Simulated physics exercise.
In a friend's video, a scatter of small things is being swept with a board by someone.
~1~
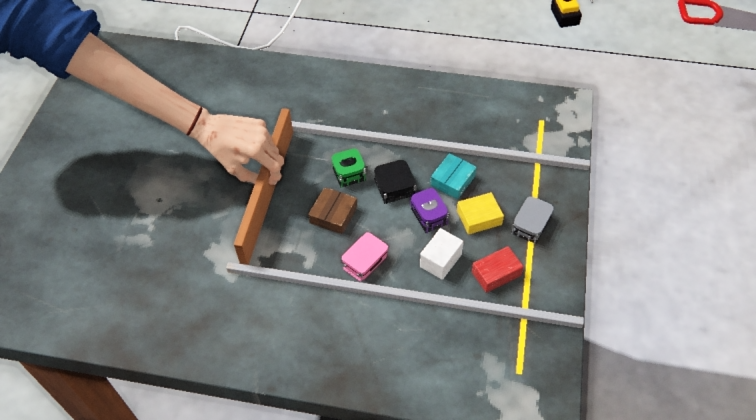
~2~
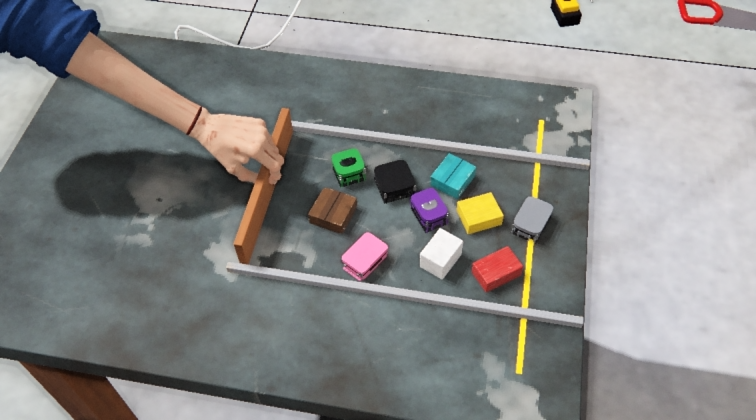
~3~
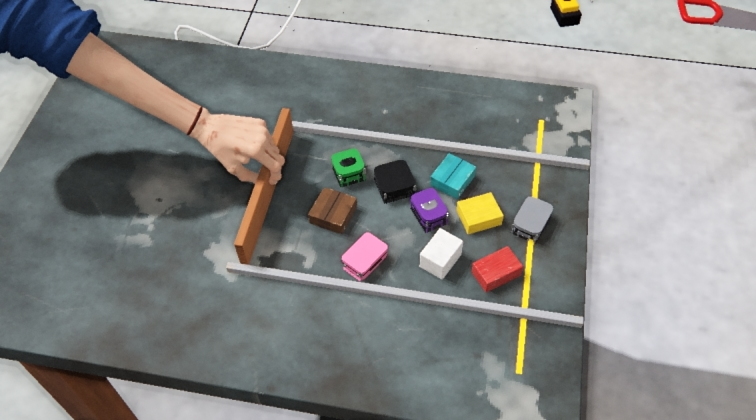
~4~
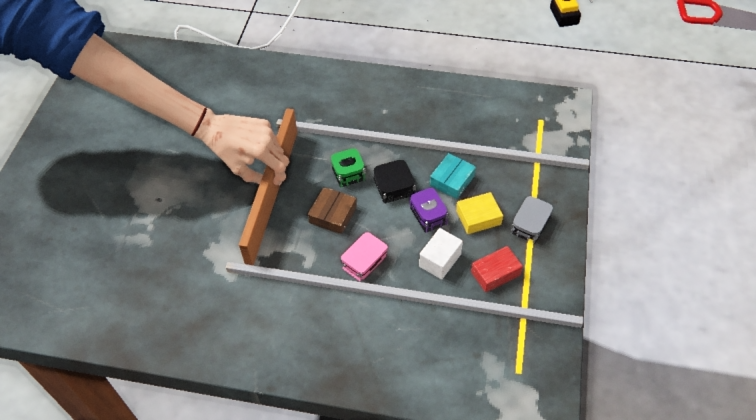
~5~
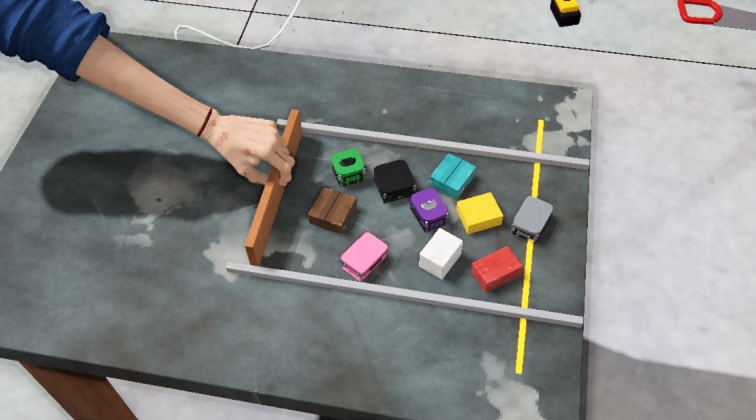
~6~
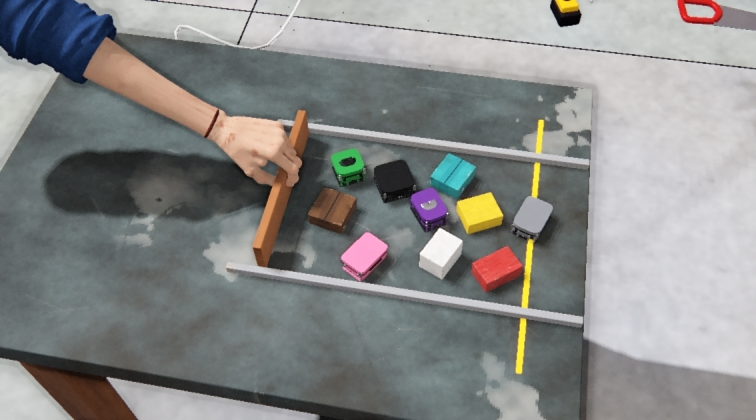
A hand held a wooden board upright on a dark, worn table beside a scatter of small colourful blocks and cases, then slid it slightly right toward them while they stayed still.
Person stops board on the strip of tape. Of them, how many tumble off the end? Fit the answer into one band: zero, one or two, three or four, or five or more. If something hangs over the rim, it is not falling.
I would say three or four.
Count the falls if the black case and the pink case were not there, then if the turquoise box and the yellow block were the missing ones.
Tally of falls: 2 for the first try, 2 for the second.
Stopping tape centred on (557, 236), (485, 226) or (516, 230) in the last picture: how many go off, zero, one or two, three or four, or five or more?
Lab note - count at each position: 5 or more; just one or two; three or four.
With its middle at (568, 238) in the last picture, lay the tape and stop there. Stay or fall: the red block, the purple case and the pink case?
Going in order, the red block goes off the edge, then the purple case goes off the edge, then the pink case keeps its spot.
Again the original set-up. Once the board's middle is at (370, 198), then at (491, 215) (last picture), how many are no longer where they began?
The count is 6 at the first point and 10 at the second.
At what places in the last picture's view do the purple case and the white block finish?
You'll find the purple case at roughly (583, 243) and the white block at roughly (572, 273).
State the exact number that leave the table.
4.
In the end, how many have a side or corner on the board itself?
That comes to 3.
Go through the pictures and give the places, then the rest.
Grey case (532, 220); red block (497, 270); yellow block (480, 214); board (266, 184); tape (532, 233), in the first frame.
Red block (497, 269); white block (441, 254), in the second frame.
Yellow block (480, 213); turquoise box (453, 176), in the third frame.
Grey case (532, 220); board (271, 184), in the fourth frame.
Red block (497, 269); pink case (365, 257), in the fifth frame.
Grey case (532, 220); red block (497, 269); yellow block (479, 213); board (283, 186); tape (531, 232), in the sixth frame.
Soon after, none off yet; grey case at rest near (532, 220); red block at rest near (497, 269); yellow block at rest near (479, 213).
Then, none off yet; grey case moved about its own width near (570, 225); red block moved a little near (520, 275); yellow block moved about its own width near (537, 221).
At rest, the number that fall off is three or four; fallen, turquoise box, yellow block, red block and grey case.
